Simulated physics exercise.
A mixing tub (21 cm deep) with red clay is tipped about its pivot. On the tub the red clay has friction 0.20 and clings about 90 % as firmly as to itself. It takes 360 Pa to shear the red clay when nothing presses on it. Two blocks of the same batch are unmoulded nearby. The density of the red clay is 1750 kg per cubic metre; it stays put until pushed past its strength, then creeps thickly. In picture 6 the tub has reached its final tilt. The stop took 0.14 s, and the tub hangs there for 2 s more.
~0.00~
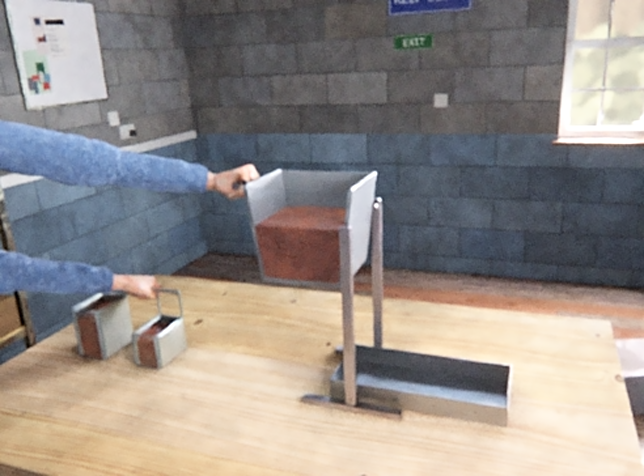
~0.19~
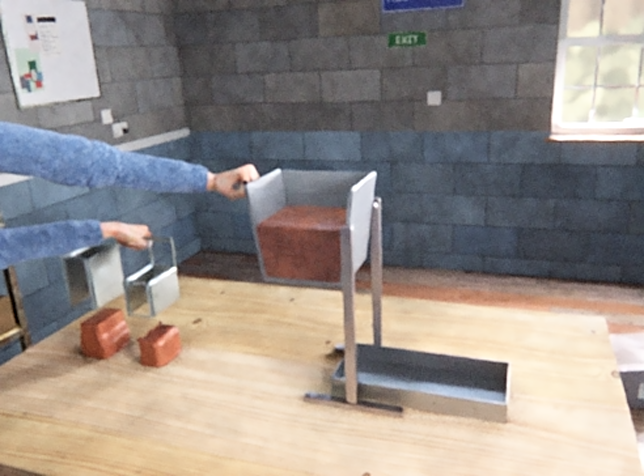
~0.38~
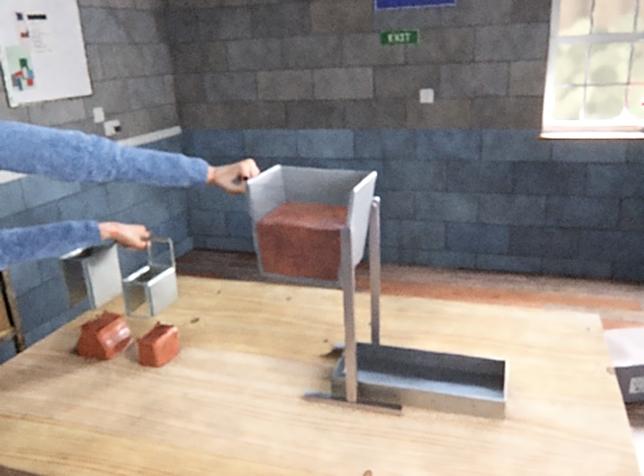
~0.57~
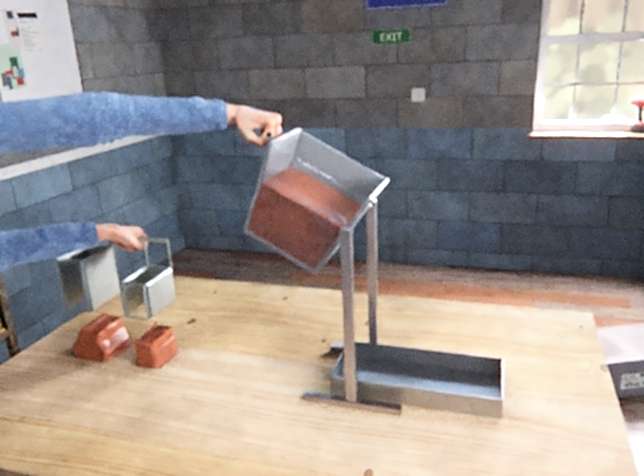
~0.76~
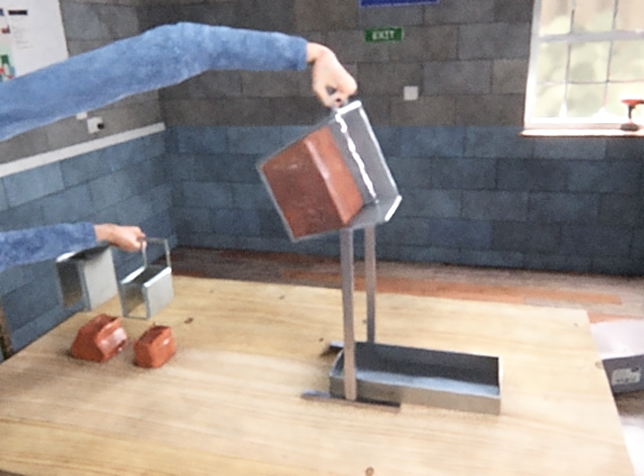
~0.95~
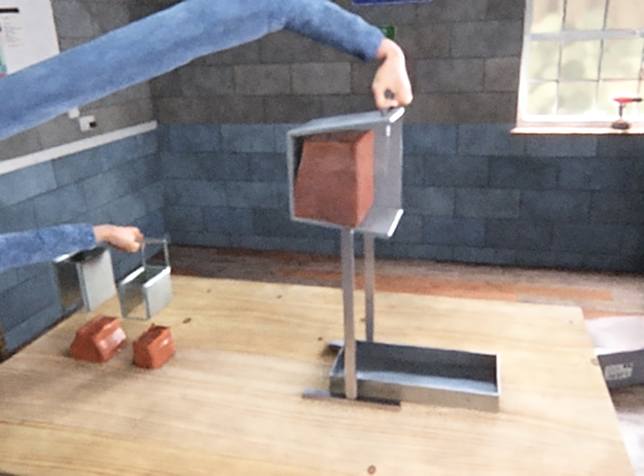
At first, one hand grips a grey tub of red clay on a stand while another lifts two small metal moulds off two red blocks at left. The left block sags slightly, then the upper hand swings the tub over to the right onto its side, the clay staying inside.
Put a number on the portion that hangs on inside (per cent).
Close to 53 per cent.
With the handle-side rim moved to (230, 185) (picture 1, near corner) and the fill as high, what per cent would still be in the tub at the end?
It would be near 50 %.
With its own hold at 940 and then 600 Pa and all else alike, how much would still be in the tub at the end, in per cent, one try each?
In turn about 100 %, 70 %.
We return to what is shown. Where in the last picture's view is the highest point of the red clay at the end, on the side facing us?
At about (309, 185).
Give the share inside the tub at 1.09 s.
Some 100 per cent.
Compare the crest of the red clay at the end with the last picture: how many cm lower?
Some 10 cm.
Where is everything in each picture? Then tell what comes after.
Handle-side rim at (247, 187), tilt 0 degrees; top of the red clay at (331, 230); blocks stand 12 cm, 7.9 cm (left to right), in the first frame.
Handle-side rim at (248, 188), tilt 0 degrees; top of the red clay at (332, 230); blocks stand 11 cm, 7.9 cm (left to right), in the second frame.
Handle-side rim at (249, 183), tilt 3 degrees; top of the red clay at (261, 223); blocks stand 9.5 cm, 7.9 cm (left to right), in the third frame.
Handle-side rim at (272, 144), tilt 29 degrees; top of the red clay at (261, 185); blocks stand 9.3 cm, 7.8 cm (left to right), in the fourth frame.
Handle-side rim at (339, 115), tilt 67 degrees; top of the red clay at (300, 141); blocks stand 9.2 cm, 7.8 cm (left to right), in the fifth frame.
Handle-side rim at (389, 124), tilt 91 degrees; top of the red clay at (308, 142); blocks stand 9.2 cm, 7.8 cm (left to right), in the sixth frame.
After 1.09 s, the tub is at 91 degrees and holds 98 %.
After 1.26 s, the tub is at 91 degrees and holds 66 %.
After 1.43 s, the tub is at 91 degrees and holds 58 %.
After 1.60 s, the tub is at 91 degrees and holds 53 %.
After 2.95 s, at the end, the tub is at 91 degrees and holds 53 %.
